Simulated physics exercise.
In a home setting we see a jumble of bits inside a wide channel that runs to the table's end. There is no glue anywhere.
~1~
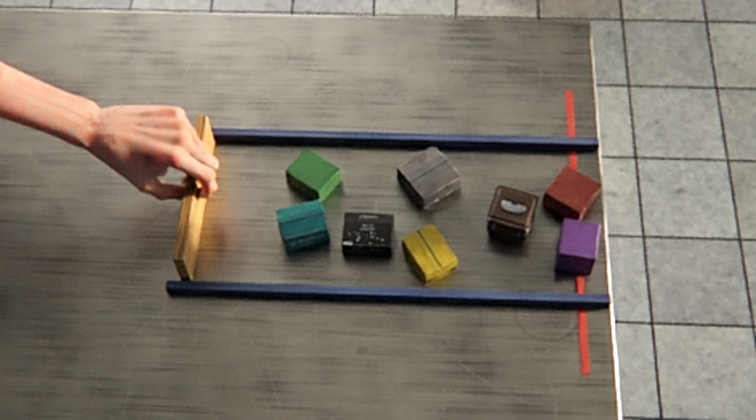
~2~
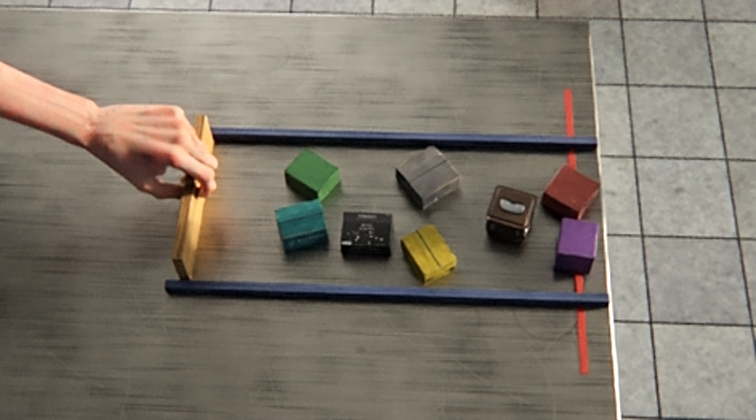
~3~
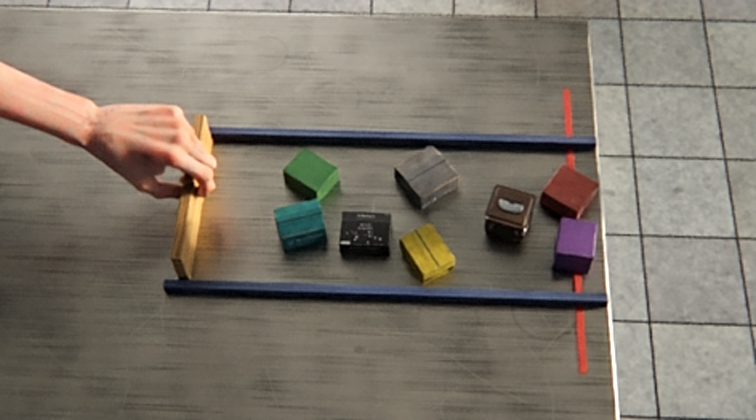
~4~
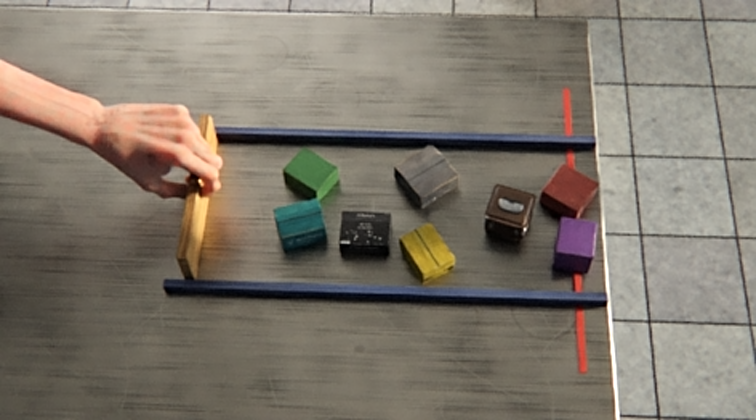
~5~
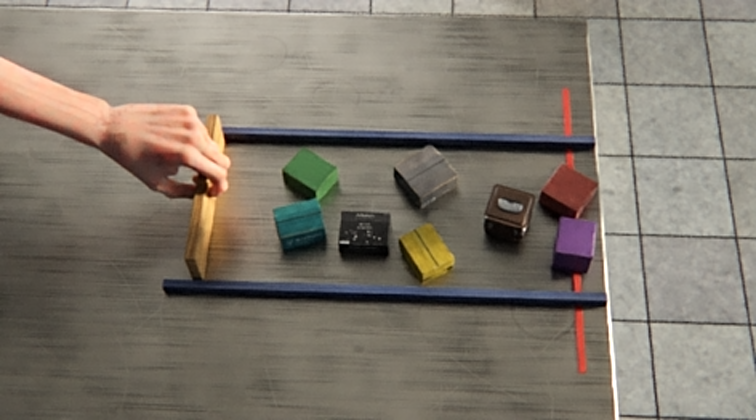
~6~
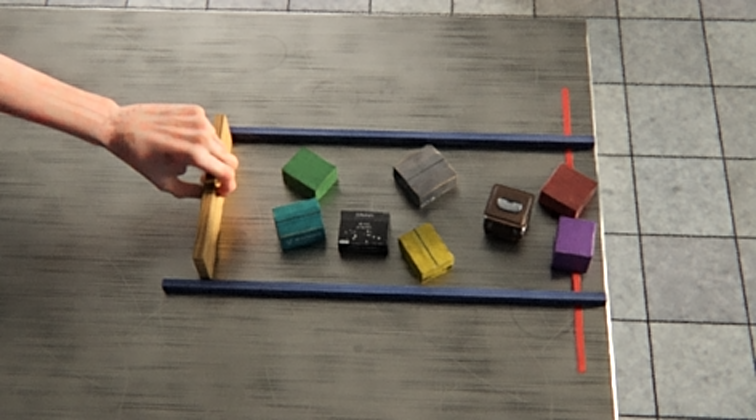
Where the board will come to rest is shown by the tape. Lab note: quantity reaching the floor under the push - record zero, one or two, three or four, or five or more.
Missing: Five at minimum.
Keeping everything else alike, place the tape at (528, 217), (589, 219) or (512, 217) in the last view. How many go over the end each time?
Counts per try, in order: 3 / 8 / 3.
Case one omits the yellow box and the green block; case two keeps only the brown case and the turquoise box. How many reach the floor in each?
Counts - first: 3; second: 3.
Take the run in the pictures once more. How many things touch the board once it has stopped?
That number would be 2.
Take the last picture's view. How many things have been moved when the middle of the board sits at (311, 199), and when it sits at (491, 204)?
Well, it's 4 at the first one and 8 at the second.
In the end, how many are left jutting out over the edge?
Things overhanging at the end: 2.
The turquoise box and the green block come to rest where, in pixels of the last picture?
Taking them in turn, first comes (600, 254), then (593, 170).
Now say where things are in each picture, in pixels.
Purple block (577, 247); red block (572, 194); brown case (512, 215); board (195, 197); tape (577, 221), in the first picture.
Red block (570, 193); grey box (428, 177), in the second picture.
Brown case (509, 214); green block (311, 175), in the third picture.
Purple block (575, 245); yellow box (427, 253), in the fourth picture.
Red block (568, 192); black box (365, 233), in the fifth picture.
Purple block (573, 245); red block (568, 192); brown case (508, 213); board (213, 196); tape (573, 219), in the sixth picture.
Soon after, none off yet; purple block at rest near (573, 245); red block at rest near (568, 192); brown case at rest near (508, 213).
Then, none off yet; purple block at rest near (577, 246); red block moving near (571, 189); brown case moved about its own width near (537, 216).
Further on, two off so far; purple block on its side near (638, 279); red block on its side near (626, 204); brown case tipped well over near (633, 235).
At rest, the number that fall off is five or more; fallen, black box, grey box, yellow box, brown case, red block and purple block.
